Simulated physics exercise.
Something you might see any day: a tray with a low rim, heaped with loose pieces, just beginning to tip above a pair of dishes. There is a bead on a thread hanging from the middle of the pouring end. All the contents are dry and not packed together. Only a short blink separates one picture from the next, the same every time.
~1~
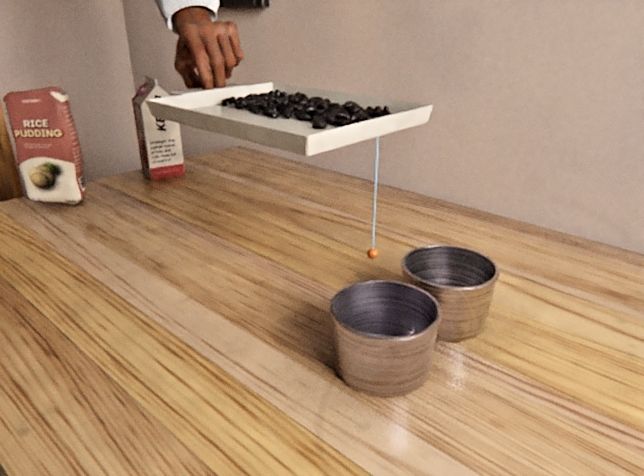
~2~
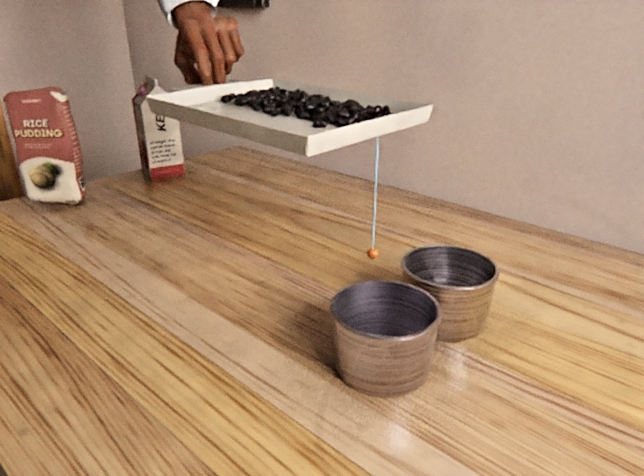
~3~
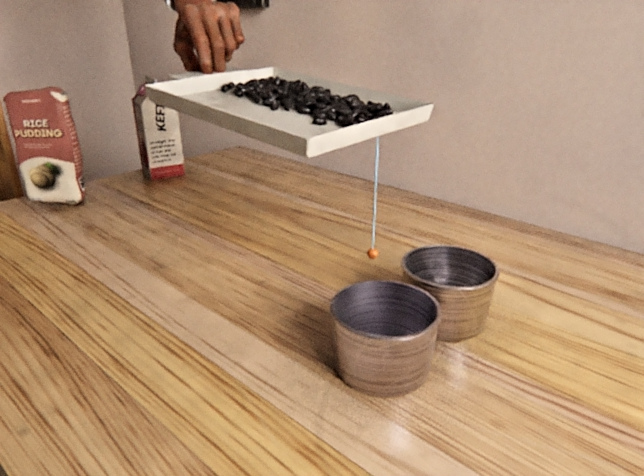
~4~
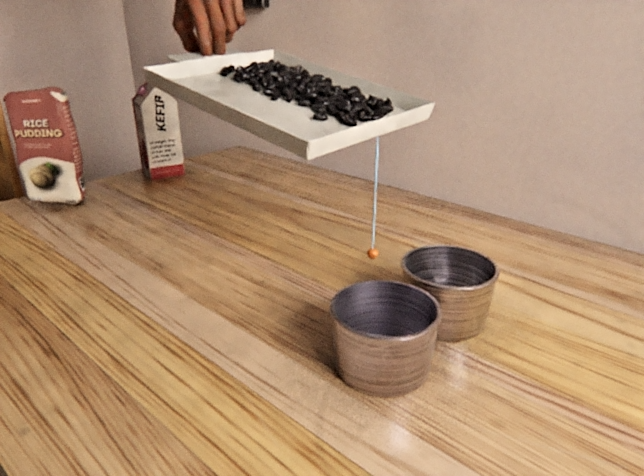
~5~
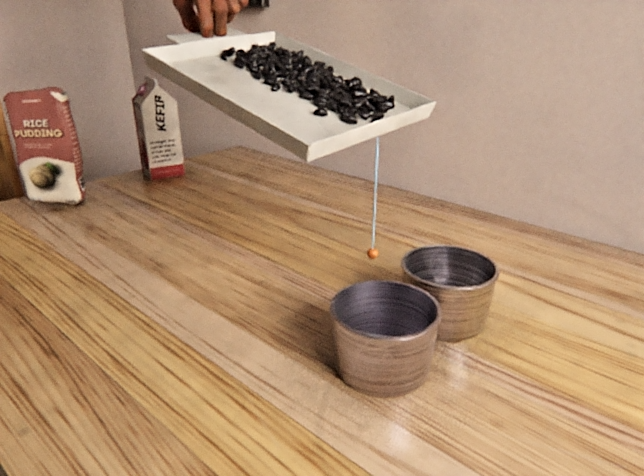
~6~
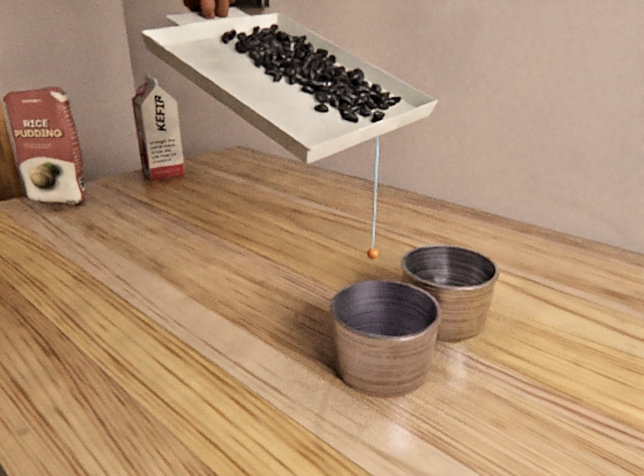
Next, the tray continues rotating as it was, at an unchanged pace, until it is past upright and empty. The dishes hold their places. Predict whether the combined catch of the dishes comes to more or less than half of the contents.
The combined catch is more than half.
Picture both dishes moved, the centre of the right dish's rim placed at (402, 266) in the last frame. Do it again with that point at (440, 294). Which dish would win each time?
In the first try it's the one on the left, and in the second it's the one on the right.
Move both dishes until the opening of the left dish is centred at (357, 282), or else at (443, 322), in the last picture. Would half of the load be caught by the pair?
Together the dishes get less than a half first, then less than a half.
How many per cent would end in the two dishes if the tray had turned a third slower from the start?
I'd put it at some 70 per cent.
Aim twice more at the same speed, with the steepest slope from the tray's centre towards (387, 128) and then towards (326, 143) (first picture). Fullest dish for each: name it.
First the dish on the right, then the left-hand dish.
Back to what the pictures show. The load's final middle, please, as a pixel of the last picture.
The centre ends up roughly at (384, 361).
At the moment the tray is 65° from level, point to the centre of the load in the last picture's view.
Somewhere near pixel (356, 100).
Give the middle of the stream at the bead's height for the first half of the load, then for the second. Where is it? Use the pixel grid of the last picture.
Early-half point (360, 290); late-half point (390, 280).
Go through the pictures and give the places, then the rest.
In the first frame, corners of the pouring end at (307, 135) and (428, 105), level; middle of the load at (300, 106), black beans; left dish at (428, 352); right dish at (489, 303); bead on its thread at (373, 253).
In the second frame, corners of the pouring end at (307, 135) and (428, 105), level; middle of the load at (301, 104).
In the third frame, corners of the pouring end at (308, 137) and (429, 104), tipped barely, lowest at the left corner; middle of the load at (301, 97).
In the fourth frame, corners of the pouring end at (309, 140) and (431, 103), tipped a little, lowest at the left corner; middle of the load at (302, 86).
In the fifth frame, corners of the pouring end at (310, 142) and (432, 101), tipped a little, lowest at the left corner; middle of the load at (303, 75).
In the sixth frame, corners of the pouring end at (310, 145) and (433, 100), tipped clearly, lowest at the left corner; middle of the load at (305, 65); left dish at (428, 352); right dish at (489, 303).
Soon after the last picture, tray tipped steeply; nearly all on the tray; a stray few in the air.
A little later, tray tipped past a quarter turn; about two thirds on the tray; a small part in the left dish; a stray few outside both; about a quarter in the air.
Later still, tray tipped past a quarter turn; about two thirds in the left dish; a small part in the right dish; about a quarter outside both.
At rest, tray tipped past a quarter turn; about two thirds in the left dish; a small part in the right dish; about a quarter outside both.
